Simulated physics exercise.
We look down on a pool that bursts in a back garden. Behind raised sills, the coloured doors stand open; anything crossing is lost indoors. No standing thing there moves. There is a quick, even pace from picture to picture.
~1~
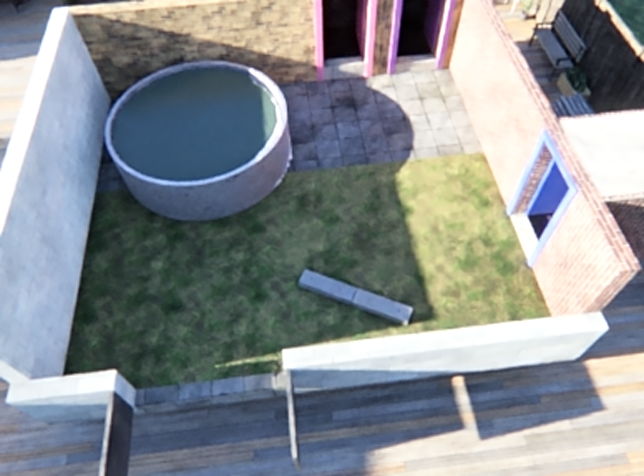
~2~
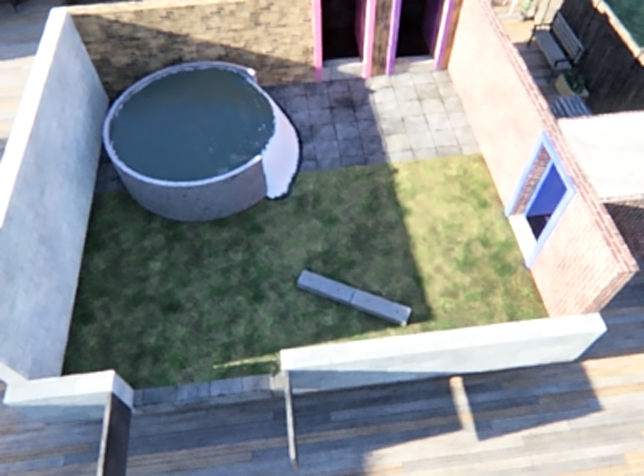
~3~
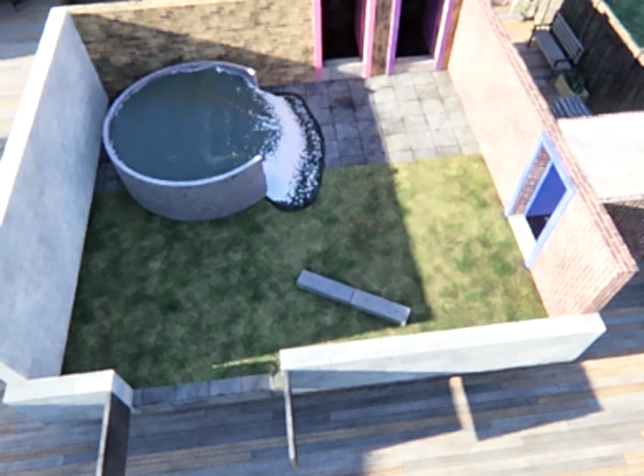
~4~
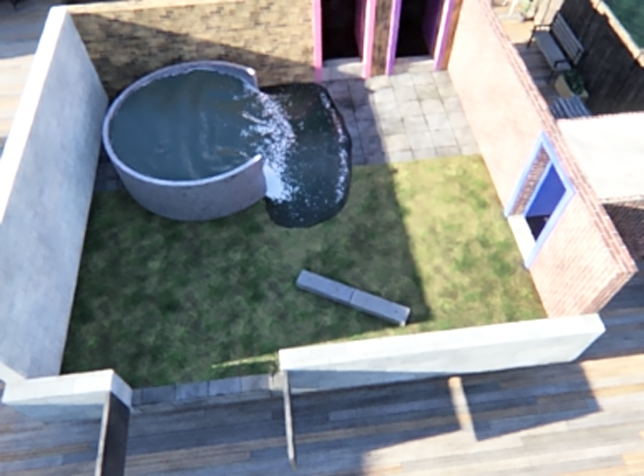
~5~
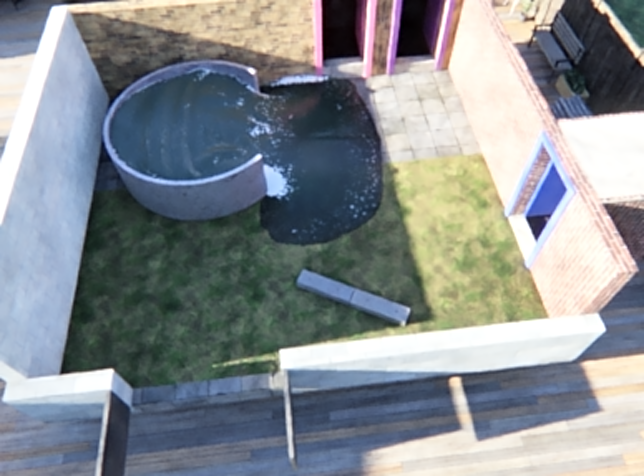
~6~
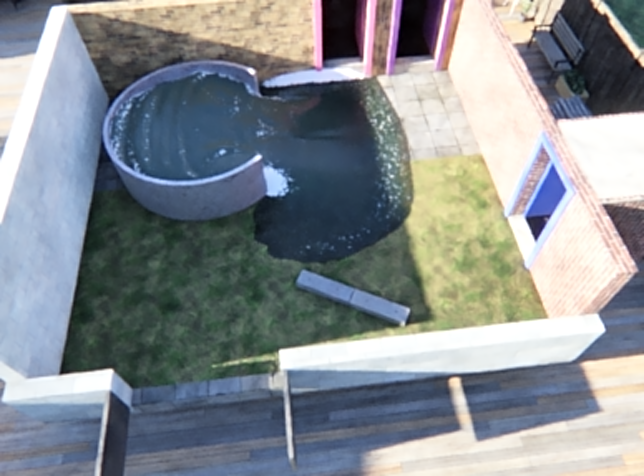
Water bursting from the right side of a round pool, spreading in a dark sheet across paving and grass in a walled garden.
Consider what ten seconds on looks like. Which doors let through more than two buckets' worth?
Pink door: No, two buckets or less; blue door: Yes, more than two; purple door: Yes, more than two.
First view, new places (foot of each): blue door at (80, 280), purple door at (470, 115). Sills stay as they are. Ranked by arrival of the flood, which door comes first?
The one to pick is the pink-painted one.
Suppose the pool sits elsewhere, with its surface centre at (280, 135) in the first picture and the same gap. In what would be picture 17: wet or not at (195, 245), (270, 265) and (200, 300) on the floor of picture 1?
First one stays unwetted, next one stays unwetted, last one stays unwetted.
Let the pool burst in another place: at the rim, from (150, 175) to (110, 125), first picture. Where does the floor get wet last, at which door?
It's the one in blue.
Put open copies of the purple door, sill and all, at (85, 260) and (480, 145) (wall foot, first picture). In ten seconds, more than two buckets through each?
Stays within it; exceeds it.
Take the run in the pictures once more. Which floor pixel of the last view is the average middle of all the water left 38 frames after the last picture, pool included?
The water centres close to (351, 192).
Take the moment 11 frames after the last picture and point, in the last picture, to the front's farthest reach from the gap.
I reckon the front has reached (520, 255) by then.
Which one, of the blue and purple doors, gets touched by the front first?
That would be the one in purple.
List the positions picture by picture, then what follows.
The pool at (198, 120) is whole and still, in the first frame.
Water pours out at (284, 137) and has run to a hidden place, in the second frame.
The front is at (299, 206), out from the gap at (284, 137), in the third frame.
Water pours out at (284, 139) and has run to (302, 83), in the fourth frame.
Water pours out at (284, 139) and has run to (342, 79), in the fifth frame.
Water pours out at (284, 139) and has run to (373, 77), in the sixth frame.
A moment on, water covers 50 % of the floor; the pink door wet at the sill, nothing in, the blue door not reached, the purple door wet at the sill, nothing in.
Next, water covers 55 % of the floor; the pink door wet at the sill, nothing in, the blue door under two buckets in, the purple door under two buckets in.
Then, water covers 65 % of the floor; the pink door wet at the sill, nothing in, the blue door far over two buckets in, the purple door far over two buckets in.
Later, water covers 80 % of the floor; the pink door wet at the sill, nothing in, the blue door far over two buckets in, the purple door far over two buckets in.
In the end, water covers 100 % of the floor; the pink door wet at the sill, nothing in, the blue door far over two buckets in, the purple door far over two buckets in.
